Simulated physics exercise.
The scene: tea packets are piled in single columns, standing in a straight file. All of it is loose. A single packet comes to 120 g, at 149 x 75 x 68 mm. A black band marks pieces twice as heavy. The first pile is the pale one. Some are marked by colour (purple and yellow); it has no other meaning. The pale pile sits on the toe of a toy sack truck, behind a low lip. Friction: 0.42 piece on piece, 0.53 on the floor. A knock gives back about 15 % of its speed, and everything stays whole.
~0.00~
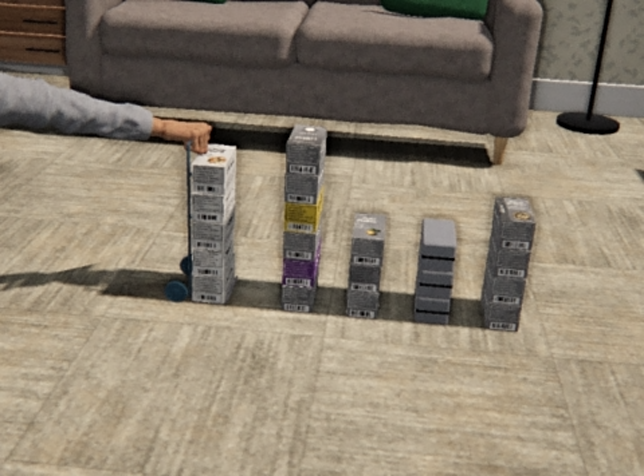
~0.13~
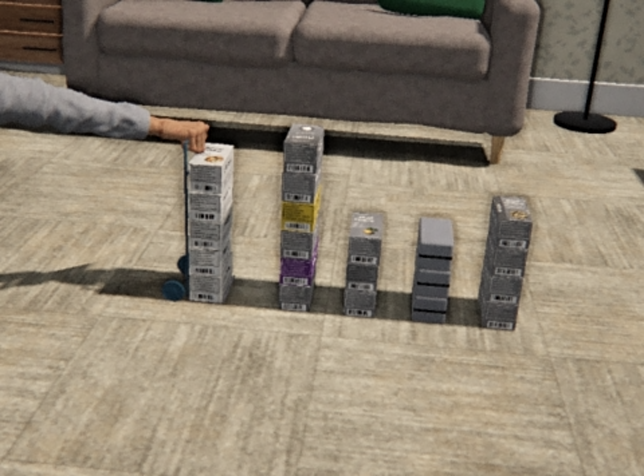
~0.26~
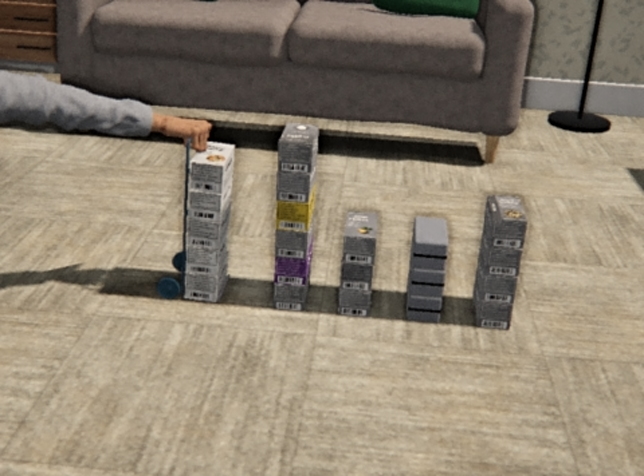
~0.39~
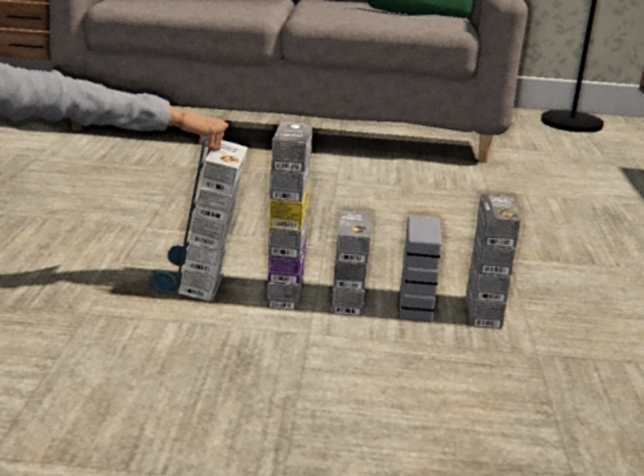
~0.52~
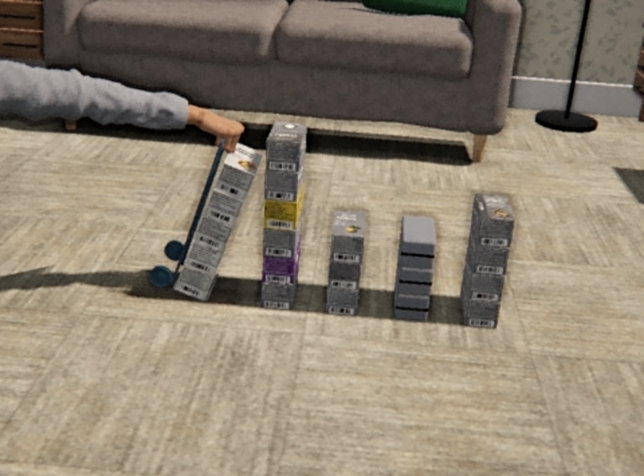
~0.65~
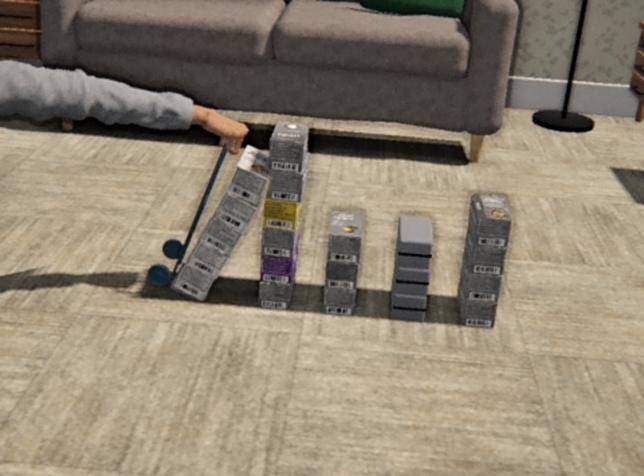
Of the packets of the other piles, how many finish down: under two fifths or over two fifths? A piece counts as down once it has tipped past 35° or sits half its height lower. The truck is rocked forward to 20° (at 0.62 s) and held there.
The part is more than two fifths.
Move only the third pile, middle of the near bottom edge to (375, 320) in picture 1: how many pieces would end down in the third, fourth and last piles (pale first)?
Then third 3, fourth 3, last 4.
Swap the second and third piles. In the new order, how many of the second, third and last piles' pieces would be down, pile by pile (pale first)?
In that case second 2, third 2, last 0.
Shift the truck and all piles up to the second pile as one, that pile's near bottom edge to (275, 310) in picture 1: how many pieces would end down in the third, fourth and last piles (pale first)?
Then third 2, fourth 0, last 1.
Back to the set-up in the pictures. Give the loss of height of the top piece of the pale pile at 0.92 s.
About 2 cm.
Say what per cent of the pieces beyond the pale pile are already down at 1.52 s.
At that moment 50 per cent.
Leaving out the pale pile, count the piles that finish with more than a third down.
The count is 4.
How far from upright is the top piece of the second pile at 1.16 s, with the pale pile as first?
About 40°.
Around 0.92 s, 4 of the pale pile down; none of the 16 other packets down, 6 disturbed; yellow packet tipped 11°; purple packet tipped 11°.
Around 1.16 s, 5 of the pale pile down; 4 of the 16 other packets down; purple packet tipped 36°; yellow packet tipped 35°.
Around 1.52 s, 5 of the pale pile down; 8 of the 16 other packets down; purple packet tipped 44°, 21 mm lower; yellow packet tipped 32°, 6 cm lower.
Around 1.88 s, 5 of the pale pile down; 15 of the 16 other packets down; purple packet tipped 44°, 23 mm lower; yellow packet tipped 37°, 7 cm lower.
Finally (2.4 s), 5 of the pale pile down; 16 of the 16 other packets down; purple packet tipped 44°, 24 mm lower; yellow packet tipped 38°, 7 cm lower. That is 100 per cent. Seen by the last camera, middles, purple packet near (321, 270), yellow packet near (387, 239).
